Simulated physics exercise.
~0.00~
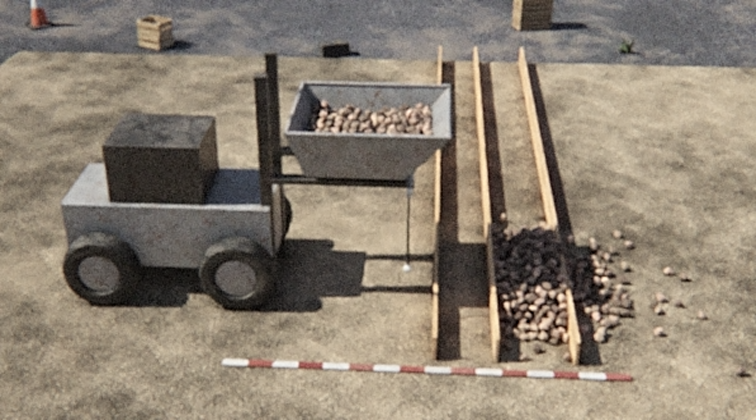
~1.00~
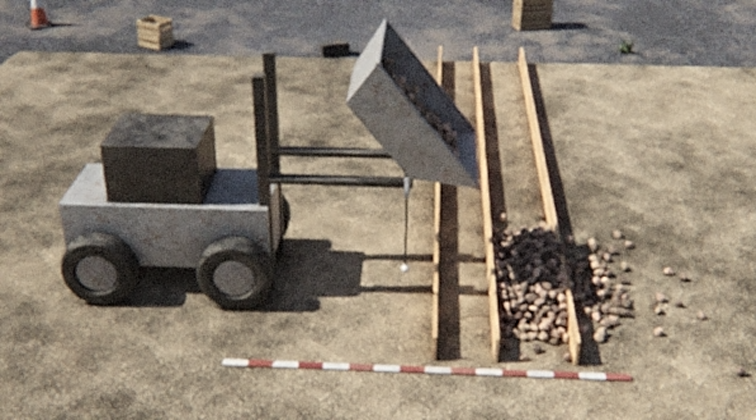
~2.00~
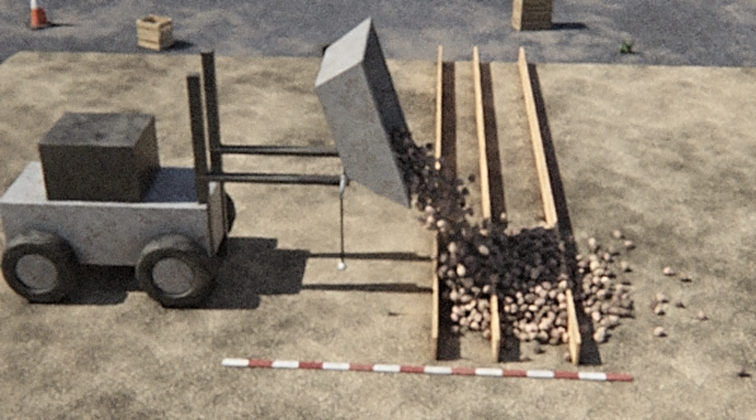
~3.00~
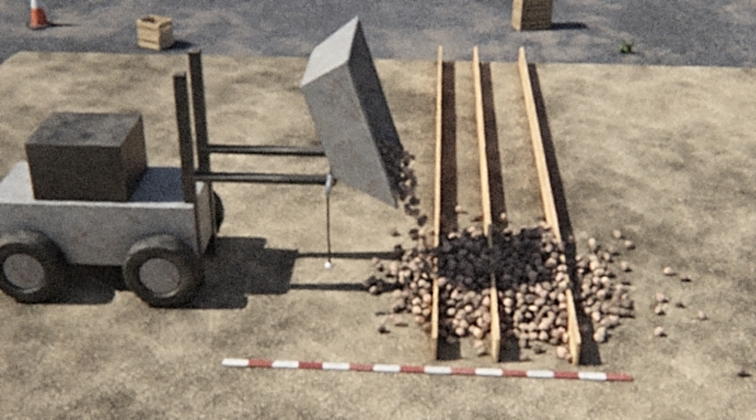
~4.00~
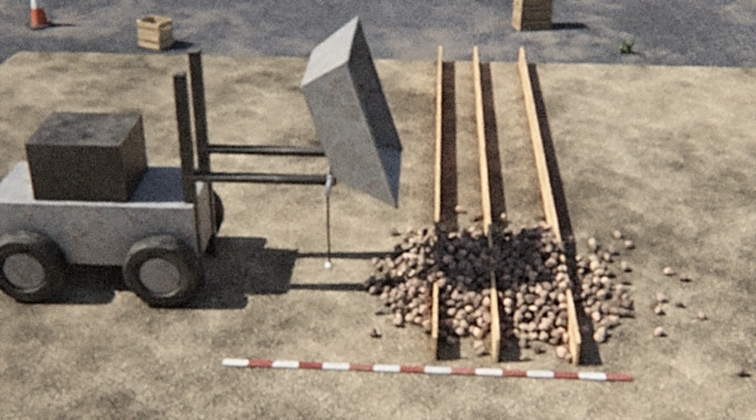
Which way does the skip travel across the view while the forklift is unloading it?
The skip travels to the left, drawn away from the planks as the forklift backs up.
On a patch of bare sandy ground, a grey forklift holds up a steel skip full of small brownish stones, while a similar heap already lies to the right among three long wooden planks. The skip tips steeply toward the planks, its load still inside at first. The machine then backs away to the left as the stones pour from the lowered lip into the nearer bay. More tumble out short of the first plank as the flow thins. Finally the skip hangs still, steeply tilted and empty, above a broad pile spread across both bays and beyond.
